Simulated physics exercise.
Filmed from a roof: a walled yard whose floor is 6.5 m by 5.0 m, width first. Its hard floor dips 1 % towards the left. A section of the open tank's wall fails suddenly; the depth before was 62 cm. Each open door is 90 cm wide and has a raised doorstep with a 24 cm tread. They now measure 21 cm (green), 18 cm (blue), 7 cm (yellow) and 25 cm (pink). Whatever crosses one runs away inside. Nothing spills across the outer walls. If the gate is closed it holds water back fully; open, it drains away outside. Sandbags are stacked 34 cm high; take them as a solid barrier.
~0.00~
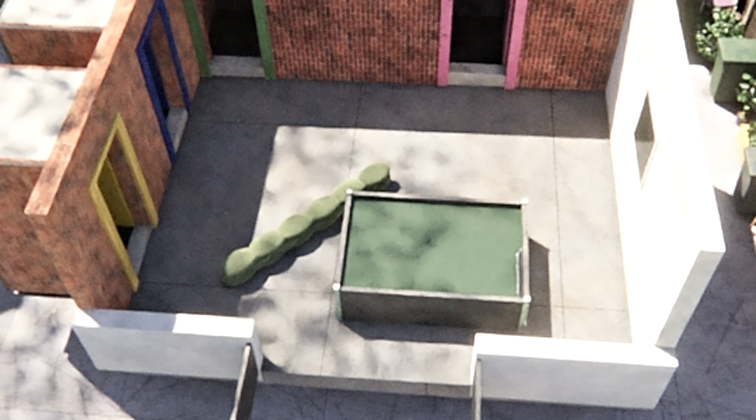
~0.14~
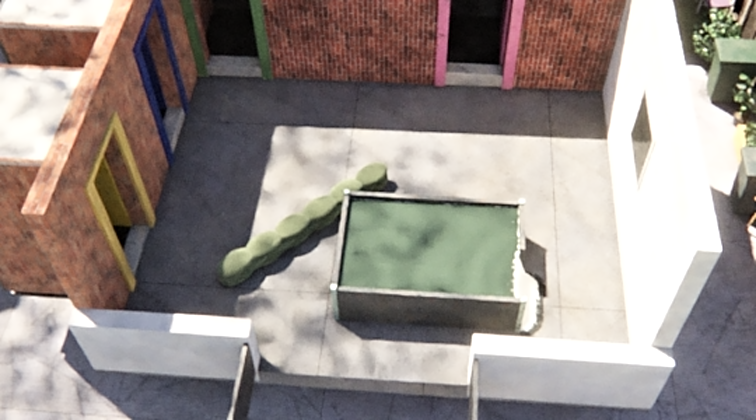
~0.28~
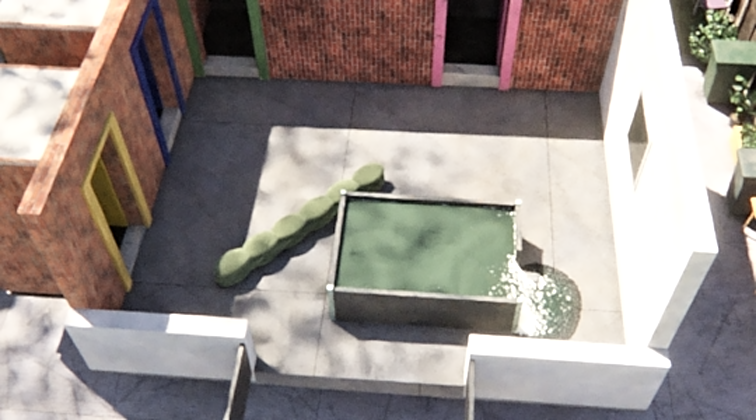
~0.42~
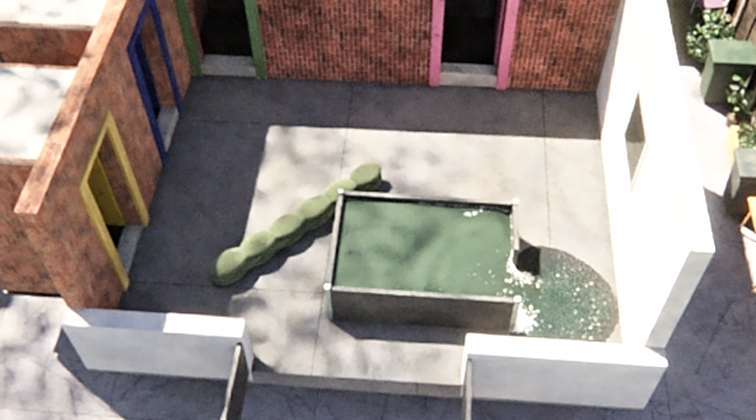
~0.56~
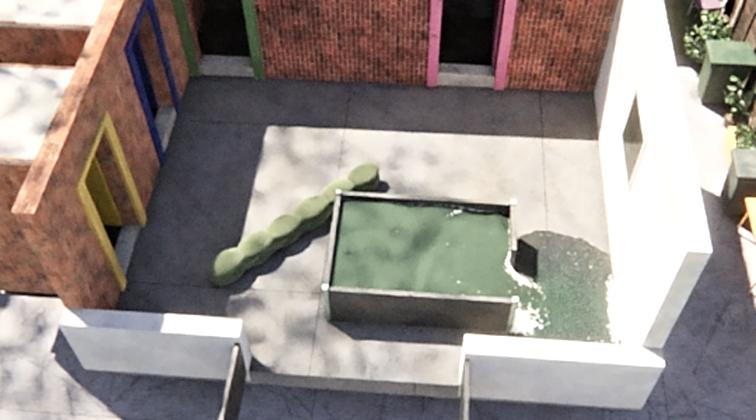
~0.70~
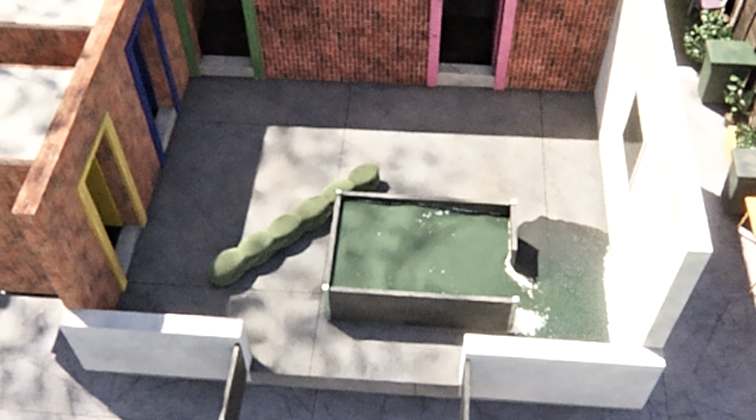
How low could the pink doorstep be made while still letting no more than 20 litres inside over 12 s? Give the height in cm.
It would have to be roughly 7.5 cm high.
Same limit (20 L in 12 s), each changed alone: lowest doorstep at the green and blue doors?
About 7.0 cm at green and 8.0 cm at blue.
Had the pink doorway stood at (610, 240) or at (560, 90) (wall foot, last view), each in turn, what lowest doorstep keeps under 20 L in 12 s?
About 14.0 and 13.5 cm.
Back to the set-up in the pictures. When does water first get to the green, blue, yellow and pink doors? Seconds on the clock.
Green 5.0 s, blue 6.0 s, yellow 5.0 s, pink 3.0 s.
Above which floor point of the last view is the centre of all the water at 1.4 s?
Near (465, 283).
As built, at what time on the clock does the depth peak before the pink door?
Around 3.6 s.
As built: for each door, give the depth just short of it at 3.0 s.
Depths in cm: Green 0, blue 0, yellow 0, pink 4.
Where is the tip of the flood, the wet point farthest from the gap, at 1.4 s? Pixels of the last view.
Around (602, 166).
After 1.4 s water covers 10 % of the floor, deepest (43 cm) near (605, 326); it has not reached the pink door.
After 3.0 s water covers 35 % of the floor, deepest (30 cm) near (623, 365); 4 cm at the pink door, 0 litres in over its 25 cm doorstep.
After 12.0 s water covers 90 % of the floor, deepest (12 cm) near (117, 308); 5 cm at the pink door, 0 litres in over its 25 cm doorstep.
At the pink door as built, the water arrived by 3.0 s and peaked near 13 cm at 3.6 s.
With a doorstep of 6.5 cm, 30 litres would have come in within the 12 s; with 8.5 cm, 12 litres. So under 20 litres takes about 7.5 cm.
